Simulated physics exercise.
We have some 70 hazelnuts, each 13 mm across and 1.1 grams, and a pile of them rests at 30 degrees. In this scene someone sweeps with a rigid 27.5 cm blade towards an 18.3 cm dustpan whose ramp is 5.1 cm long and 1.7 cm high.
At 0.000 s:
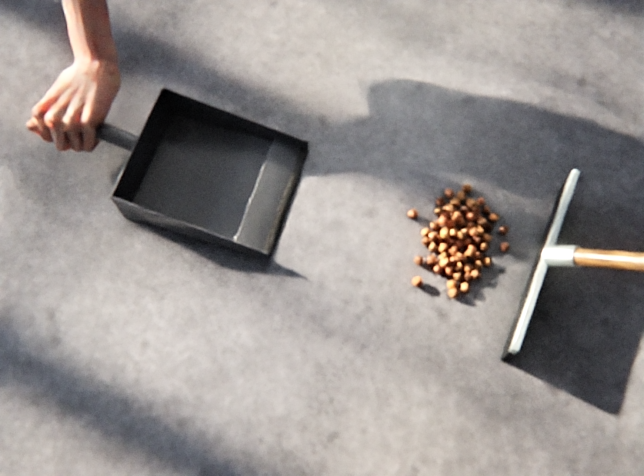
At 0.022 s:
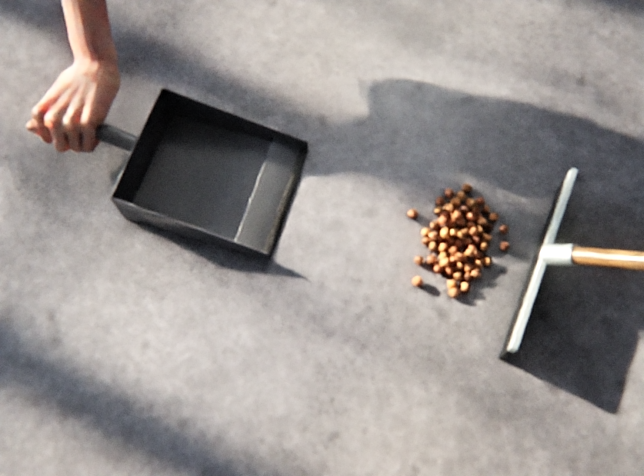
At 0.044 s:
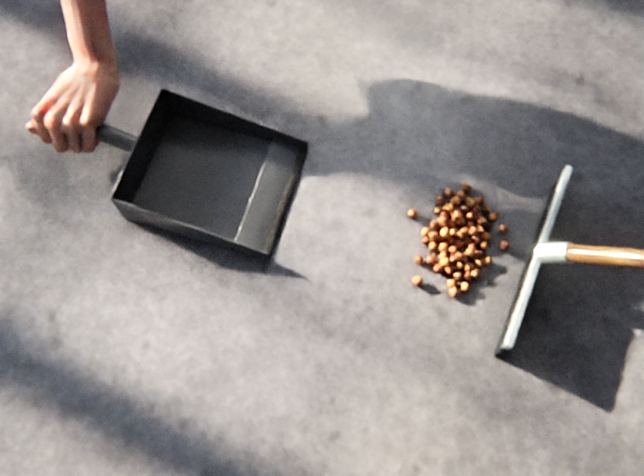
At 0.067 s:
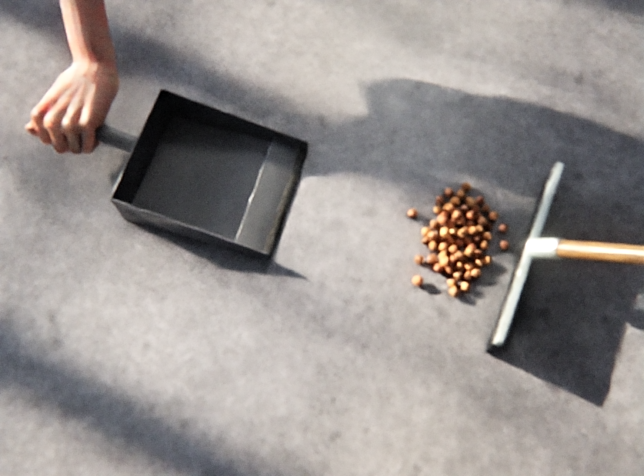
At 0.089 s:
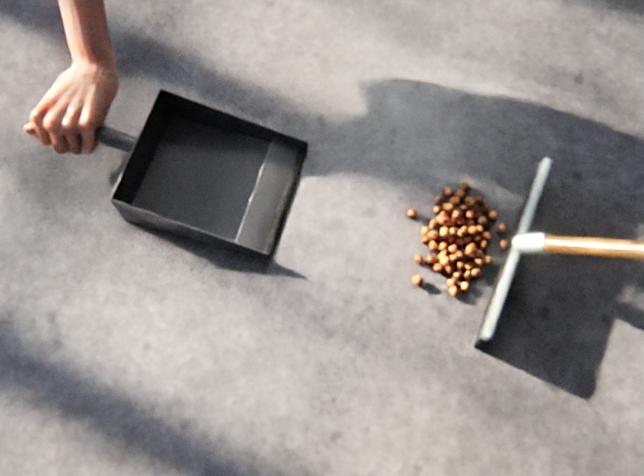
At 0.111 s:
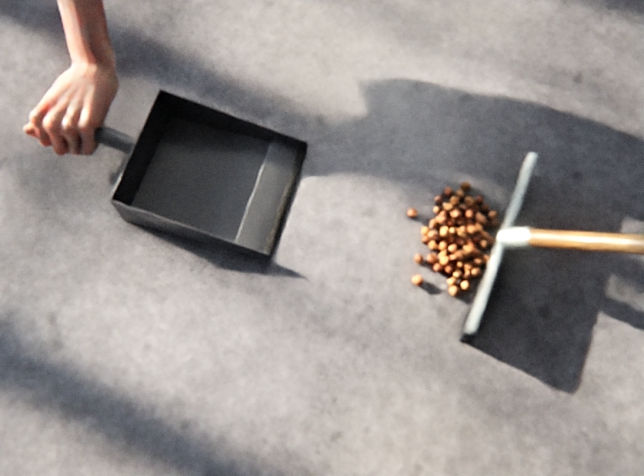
On a gray, shadow-streaked floor, a hand held a black dustpan still on the left while a wooden-handled blade slid left from the right side, reaching the edge of a small pile of hazelnuts.
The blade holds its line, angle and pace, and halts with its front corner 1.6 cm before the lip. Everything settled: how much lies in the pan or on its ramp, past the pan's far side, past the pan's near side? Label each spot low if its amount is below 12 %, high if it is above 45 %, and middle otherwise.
Pan: Middle, far side: Middle, near side: Low.
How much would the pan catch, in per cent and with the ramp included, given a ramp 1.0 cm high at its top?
That change would give about 30 per cent.
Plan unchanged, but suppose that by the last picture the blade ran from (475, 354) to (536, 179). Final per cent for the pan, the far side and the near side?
Pan 10; far 20; near 25.
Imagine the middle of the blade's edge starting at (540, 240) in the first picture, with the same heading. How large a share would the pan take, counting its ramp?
Something close to 25 percent.
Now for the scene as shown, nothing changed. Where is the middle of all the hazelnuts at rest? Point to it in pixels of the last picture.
Centre at rest, approx.: (292, 173) px.
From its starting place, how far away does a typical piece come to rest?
Median shift: Approx. 28 cm.
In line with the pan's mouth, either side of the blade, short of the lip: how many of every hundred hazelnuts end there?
About 40 per cent.
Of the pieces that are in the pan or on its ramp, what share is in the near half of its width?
Roughly 40 per cent.
Then, at 0.26 s, middle of the blade 16 cm from the lip; 0 % over the lip, far side 20 %, near side 5 %.
Then, at 0.36 s, middle of the blade 6 cm from the lip; 0 % over the lip, far side 25 %, near side 5 %.
After 0.59 s, middle of the blade 3 cm from the lip; 40 % over the lip, far side 30 %, near side 5 %.
In the end, at 2.1 s, pan 25 %, far side 30 %, near side 5 %, in front of the lip or behind the blade 40 %.
